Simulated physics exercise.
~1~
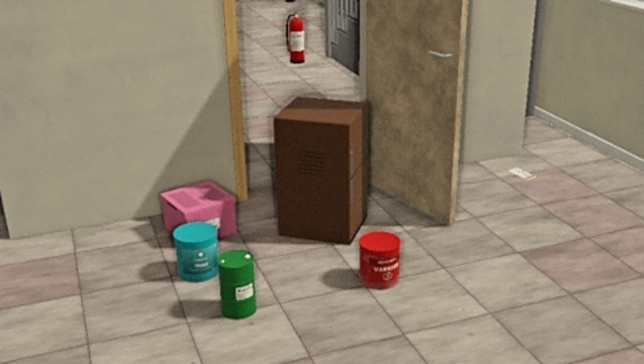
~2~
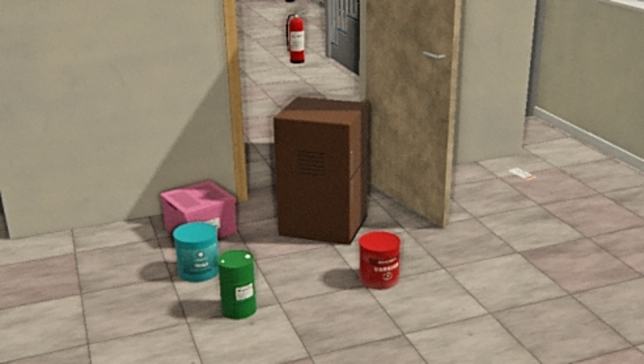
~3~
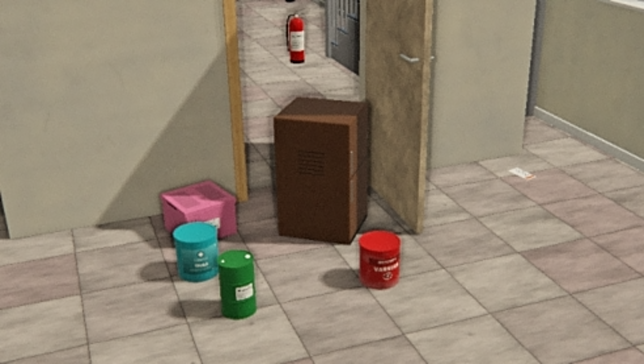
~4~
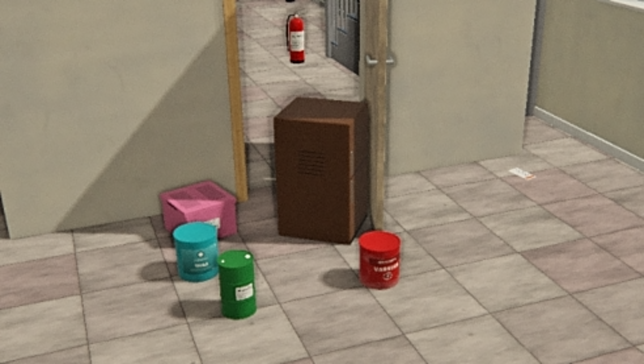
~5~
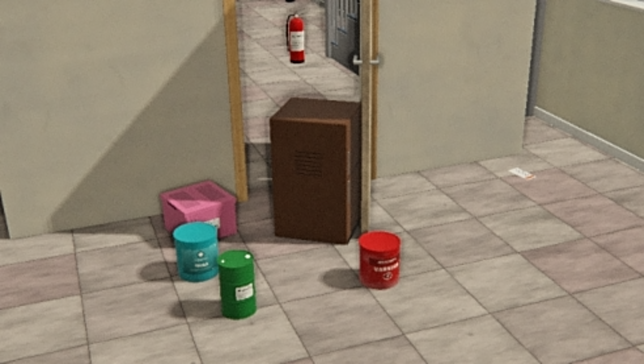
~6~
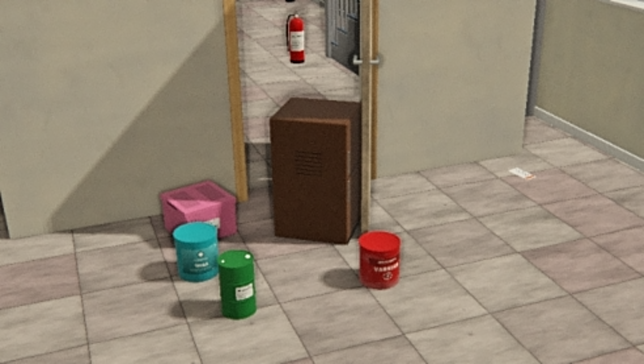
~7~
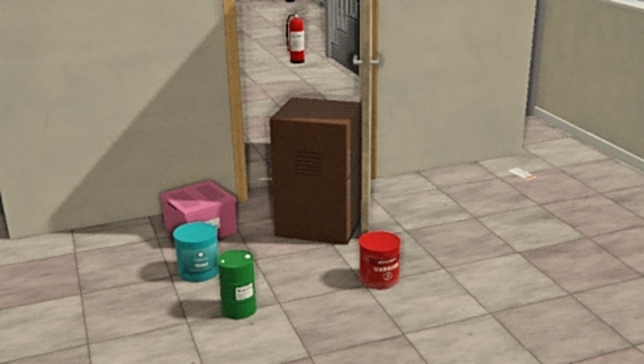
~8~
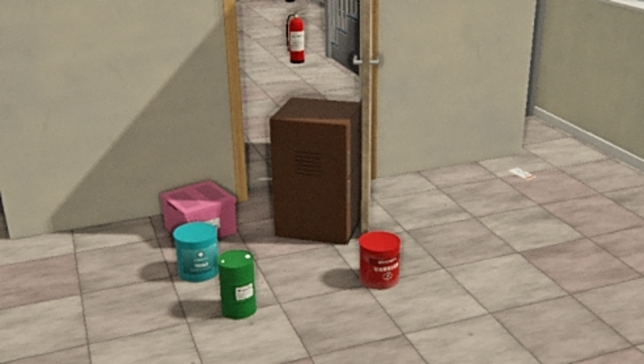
We see a doorway with a brown cabinet standing in it, and a pink tote, turquoise pail, green canister and red pail on the tiled floor. The open door swings partway toward closing, then stops beside the cabinet, leaving the doorway still open.
